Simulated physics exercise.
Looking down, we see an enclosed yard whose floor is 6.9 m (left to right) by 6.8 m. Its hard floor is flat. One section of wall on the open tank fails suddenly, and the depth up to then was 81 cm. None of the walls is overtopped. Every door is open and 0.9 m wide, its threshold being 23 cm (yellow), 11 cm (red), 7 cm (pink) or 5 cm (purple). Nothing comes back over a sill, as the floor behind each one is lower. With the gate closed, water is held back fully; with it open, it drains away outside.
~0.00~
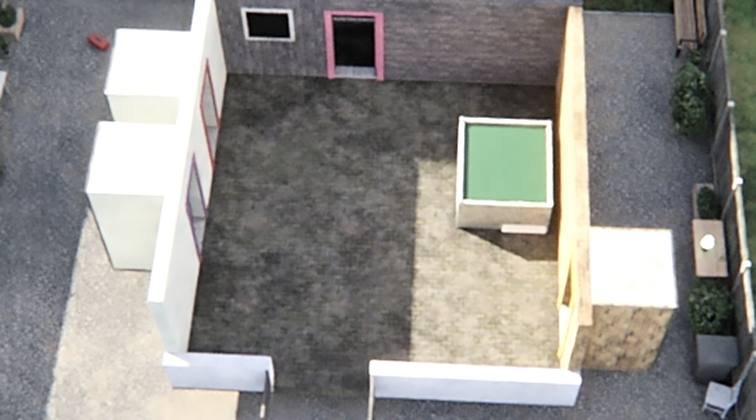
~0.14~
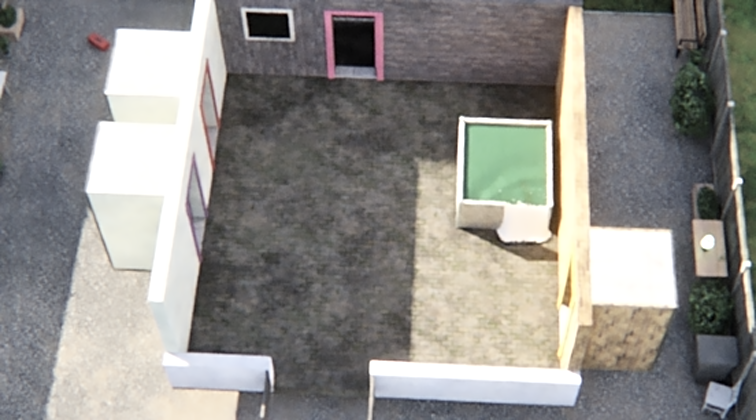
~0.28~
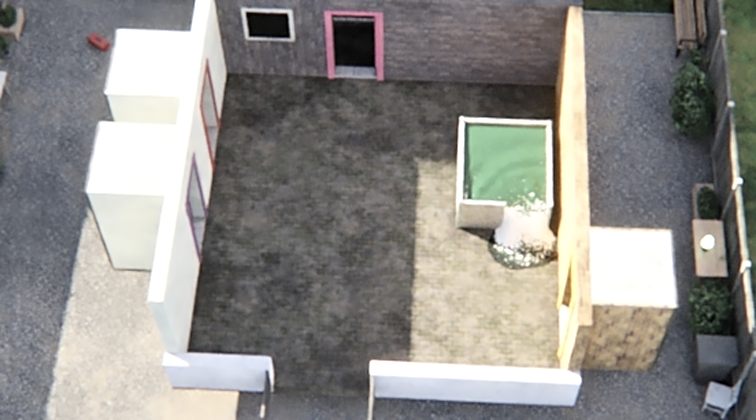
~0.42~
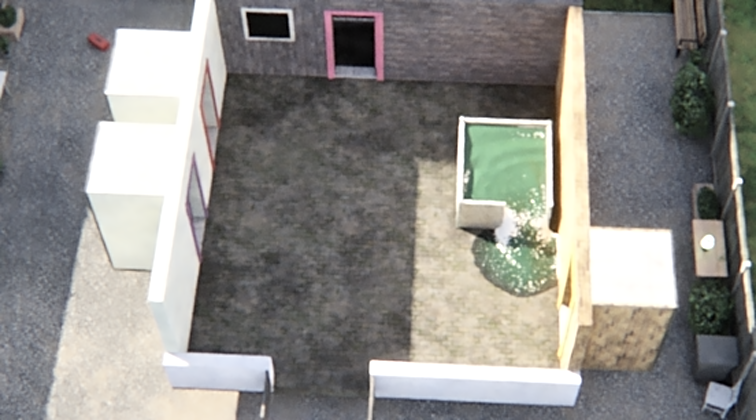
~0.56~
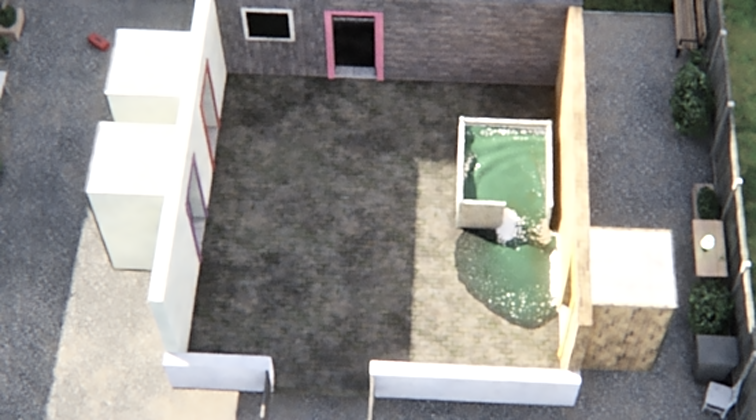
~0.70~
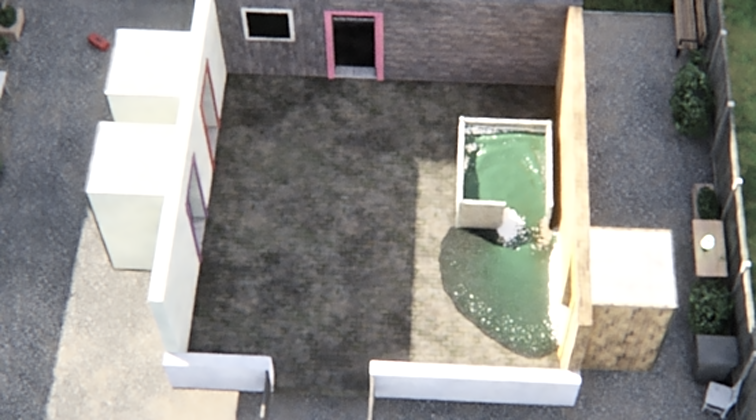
The clip opens on a walled yard seen from above, with still green water in an open tank at the right. Part of the tank's near wall gives way and water pours through the gap, foaming white. A green pool then spreads across the paving toward the front wall while the tank's level drops.
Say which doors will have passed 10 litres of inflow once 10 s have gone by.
After that time: Yellow door: Not passed, red door: Not passed, pink door: Not passed, purple door: Passed.
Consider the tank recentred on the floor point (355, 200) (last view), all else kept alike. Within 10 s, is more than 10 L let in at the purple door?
Against the limit, the purple door gets no more than that.
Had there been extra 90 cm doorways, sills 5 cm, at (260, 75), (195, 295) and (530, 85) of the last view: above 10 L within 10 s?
Door 1: Higher; door 2: Higher; door 3: Lower.
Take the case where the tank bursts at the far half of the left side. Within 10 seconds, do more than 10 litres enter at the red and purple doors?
Compared with that limit, red goes higher while purple goes higher.
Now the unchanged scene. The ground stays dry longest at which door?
The pink door.
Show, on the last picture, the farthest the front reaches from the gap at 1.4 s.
I'd put it near pixel (420, 381) of the last picture.
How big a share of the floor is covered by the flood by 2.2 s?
Around 20 per cent.
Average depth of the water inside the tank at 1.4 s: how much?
The mean depth is around 53 cm.
After 1.4 s water covers 20 % of the floor and is deepest (50 cm) near (559, 387); yellow door 16 cm at the sill, 0 L in, red door not reached, pink door not reached, purple door not reached.
After 2.2 s water covers 20 % of the floor and is deepest (44 cm) near (529, 377); yellow door 14 cm at the sill, 0 L in, red door not reached, pink door not reached, purple door not reached.
After 3.5 s water covers 40 % of the floor and is deepest (28 cm) near (548, 333); yellow door 22 cm at the sill, 3 L in, red door not reached, pink door not reached, purple door not reached.
After 6.0 s water covers 65 % of the floor and is deepest (16 cm) near (189, 343); yellow door 16 cm at the sill, 5 L in, red door 5 cm at the sill, 0 L in, pink door not reached, purple door 10 cm at the sill, 23 L in.
After 10.0 s water covers 80 % of the floor and is deepest (12 cm) near (224, 94); yellow door 8 cm at the sill, 5 L in, red door 5 cm at the sill, 0 L in, pink door 7 cm at the sill, 0 L in, purple door 8 cm at the sill, 60 L in.
